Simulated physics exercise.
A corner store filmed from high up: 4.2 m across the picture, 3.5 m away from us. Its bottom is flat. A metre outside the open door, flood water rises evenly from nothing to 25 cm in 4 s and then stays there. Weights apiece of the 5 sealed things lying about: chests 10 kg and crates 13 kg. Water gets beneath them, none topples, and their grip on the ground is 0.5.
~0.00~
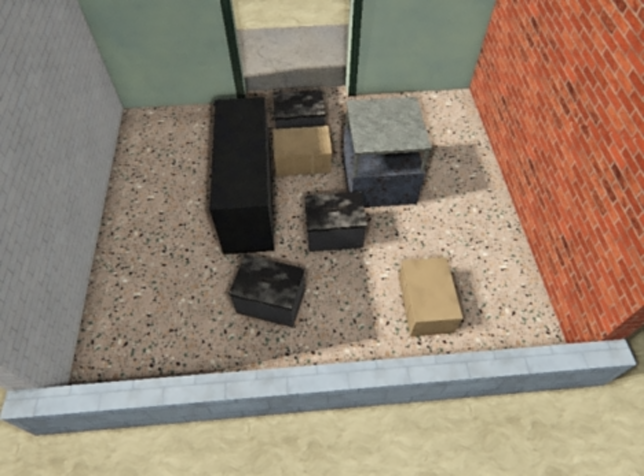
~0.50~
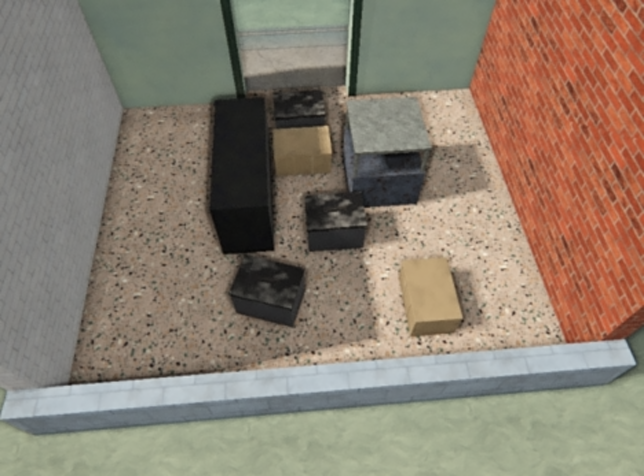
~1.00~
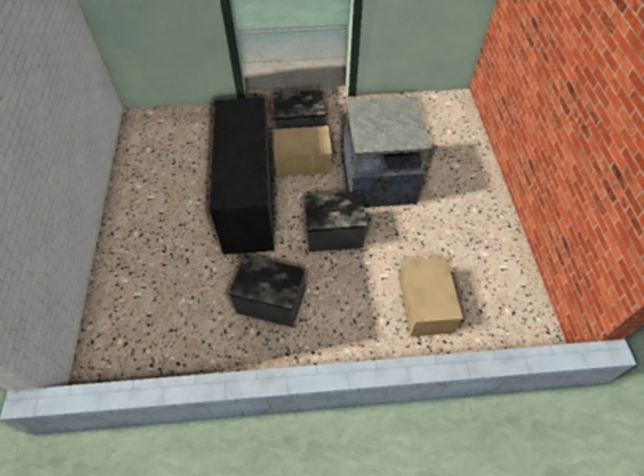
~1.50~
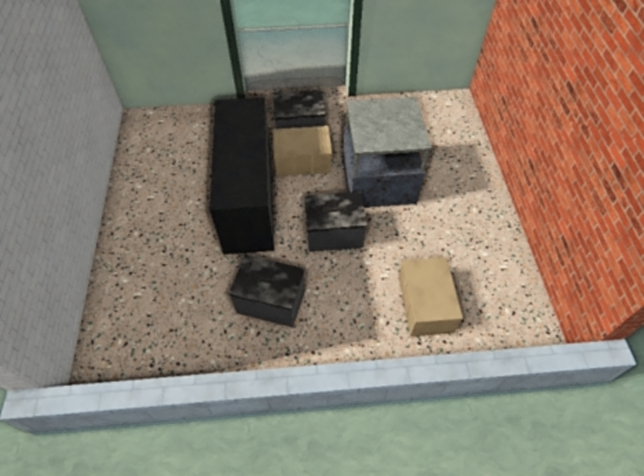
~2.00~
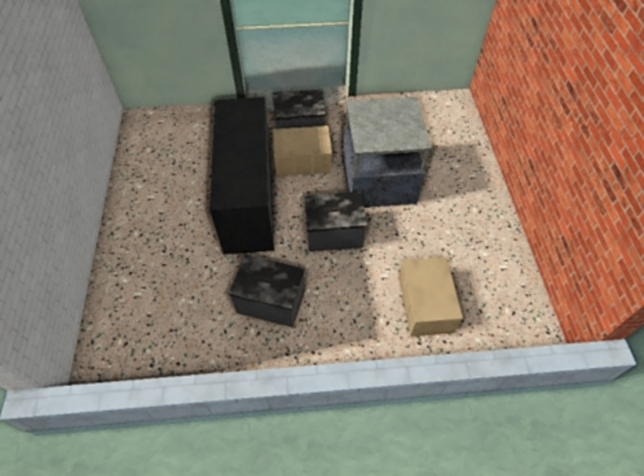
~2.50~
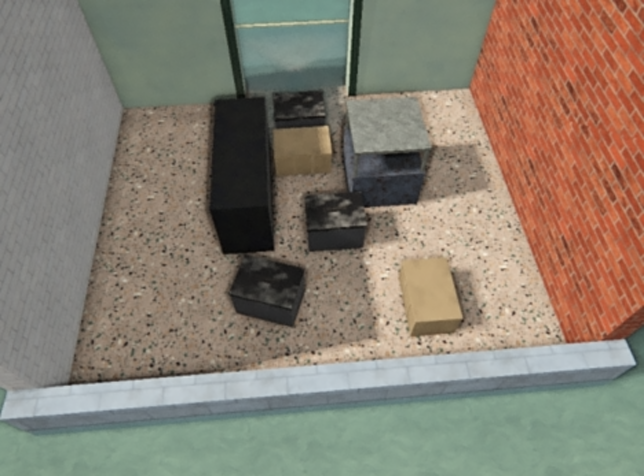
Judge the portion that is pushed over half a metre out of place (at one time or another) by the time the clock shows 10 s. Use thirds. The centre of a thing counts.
That comes to two thirds or above.
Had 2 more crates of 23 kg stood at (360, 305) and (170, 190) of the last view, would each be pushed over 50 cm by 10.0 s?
In that order: More, short of it.
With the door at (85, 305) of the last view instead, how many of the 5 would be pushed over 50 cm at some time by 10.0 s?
In that case 3 of them.
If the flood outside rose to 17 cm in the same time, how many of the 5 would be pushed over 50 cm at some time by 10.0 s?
Then 5.
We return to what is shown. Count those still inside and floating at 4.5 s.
At that moment 2.
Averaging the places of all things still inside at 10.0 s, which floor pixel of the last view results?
At about (349, 239).
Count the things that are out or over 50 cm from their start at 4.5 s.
I count 2.
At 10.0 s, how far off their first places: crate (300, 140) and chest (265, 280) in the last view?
In turn: 200 cm, 120 cm.
After 3.5 s 0 of 5 are over 50 cm from their spots; 0 afloat.
After 4.5 s 2 of 5 are over 50 cm from their spots; 2 afloat.
After 7.0 s 5 of 5 are over 50 cm from their spots; 4 afloat.
After 10.0 s 5 of 5 are over 50 cm from their spots, and 5 have been at some point; 5 afloat.
